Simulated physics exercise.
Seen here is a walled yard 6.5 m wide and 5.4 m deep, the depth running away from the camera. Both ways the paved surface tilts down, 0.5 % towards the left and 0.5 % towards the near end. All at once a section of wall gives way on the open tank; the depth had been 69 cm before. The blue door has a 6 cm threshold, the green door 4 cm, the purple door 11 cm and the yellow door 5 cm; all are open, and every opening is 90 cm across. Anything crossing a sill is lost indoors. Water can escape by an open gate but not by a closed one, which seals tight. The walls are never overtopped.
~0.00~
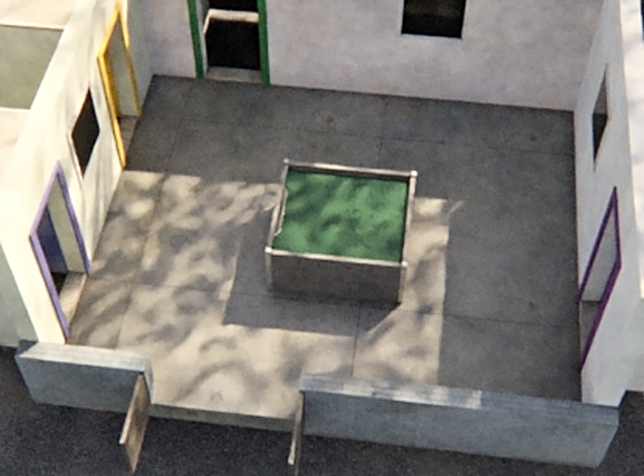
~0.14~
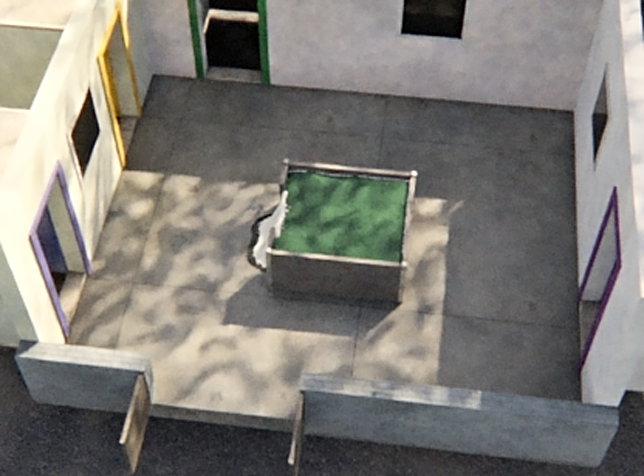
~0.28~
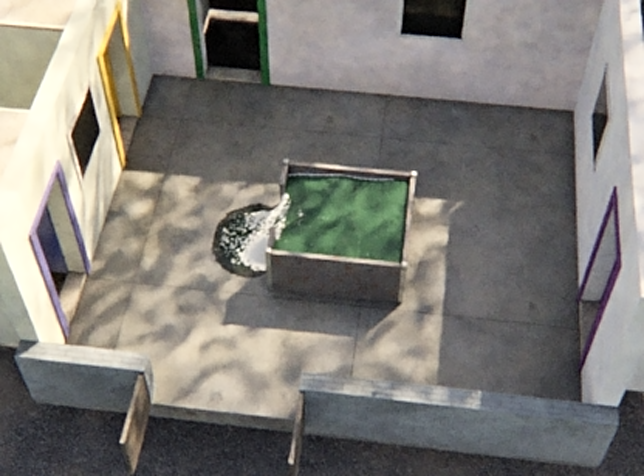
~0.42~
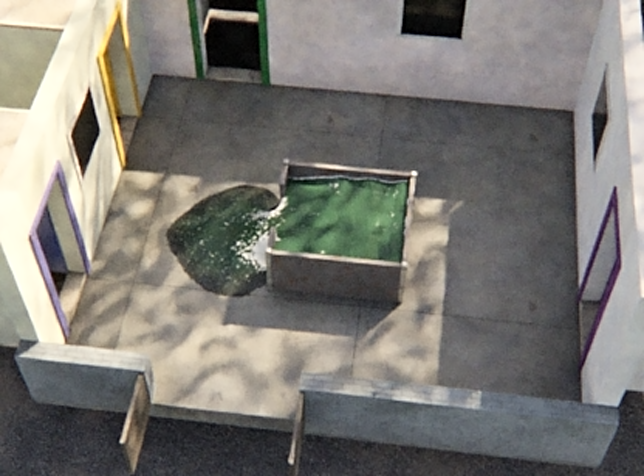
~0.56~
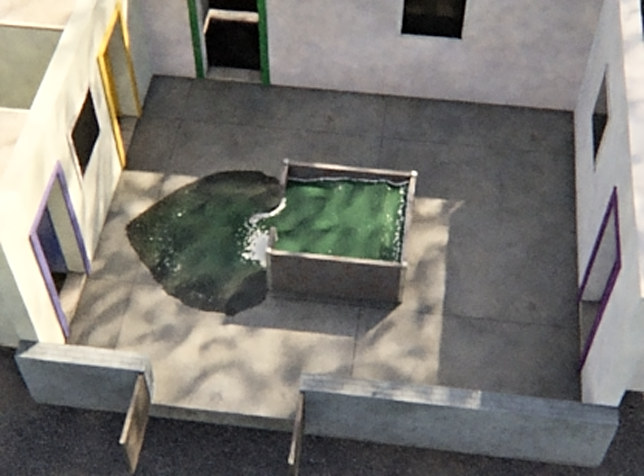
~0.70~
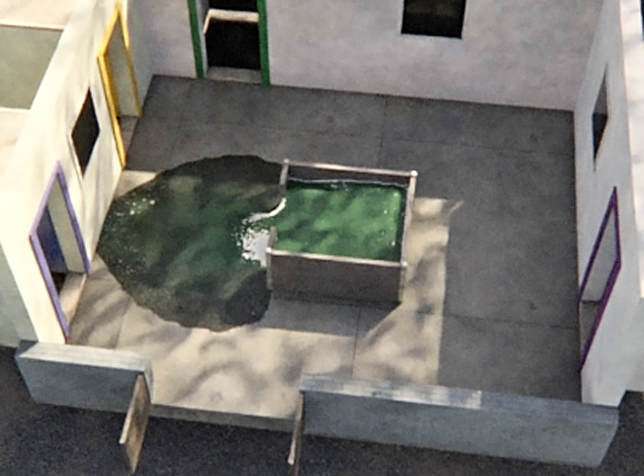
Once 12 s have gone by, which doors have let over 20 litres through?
As I see it, blue door: The inflow ends up higher than the cap; green door: The inflow ends up higher than the cap; purple door: The inflow ends up lower than the cap; yellow door: The inflow ends up higher than the cap.
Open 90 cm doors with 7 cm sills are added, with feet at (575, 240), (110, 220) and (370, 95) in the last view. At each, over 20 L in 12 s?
Per doorway, in order: Insufficient / sufficient / insufficient.
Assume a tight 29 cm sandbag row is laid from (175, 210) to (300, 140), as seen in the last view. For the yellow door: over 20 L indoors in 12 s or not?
Against that limit the yellow door lands on the low side.
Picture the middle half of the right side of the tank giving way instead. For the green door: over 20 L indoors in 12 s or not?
At the green door the limit is not exceeded.
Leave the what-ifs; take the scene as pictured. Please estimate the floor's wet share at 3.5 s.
Close to 40 in a hundred.
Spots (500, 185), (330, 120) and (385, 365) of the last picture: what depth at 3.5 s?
Approximately 0, 1 and 0 centimetres, going through them in turn.
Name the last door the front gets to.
Answer: The purple door.
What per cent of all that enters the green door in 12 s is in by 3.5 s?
About 10%.
After 1.4 s water covers 25 % of the floor and is deepest (36 cm) near (272, 244); blue door 17 cm at the sill, 9 L in, green door not reached, purple door not reached, yellow door 14 cm at the sill, 3 L in.
After 2.2 s water covers 30 % of the floor and is deepest (33 cm) near (55, 374); blue door 16 cm at the sill, 53 L in, green door not reached, purple door not reached, yellow door 13 cm at the sill, 32 L in.
After 3.5 s water covers 40 % of the floor and is deepest (20 cm) near (55, 374); blue door 13 cm at the sill, 93 L in, green door 8 cm at the sill, 3 L in, purple door not reached, yellow door 9 cm at the sill, 59 L in.
After 7.0 s water covers 85 % of the floor and is deepest (11 cm) near (55, 374); blue door 10 cm at the sill, 146 L in, green door 6 cm at the sill, 32 L in, purple door 4 cm at the sill, 0 L in, yellow door 8 cm at the sill, 83 L in.
After 12.0 s water covers 95 % of the floor and is deepest (8 cm) near (416, 291); blue door 6 cm at the sill, 156 L in, green door 4 cm at the sill, 39 L in, purple door 5 cm at the sill, 0 L in, yellow door 5 cm at the sill, 91 L in.
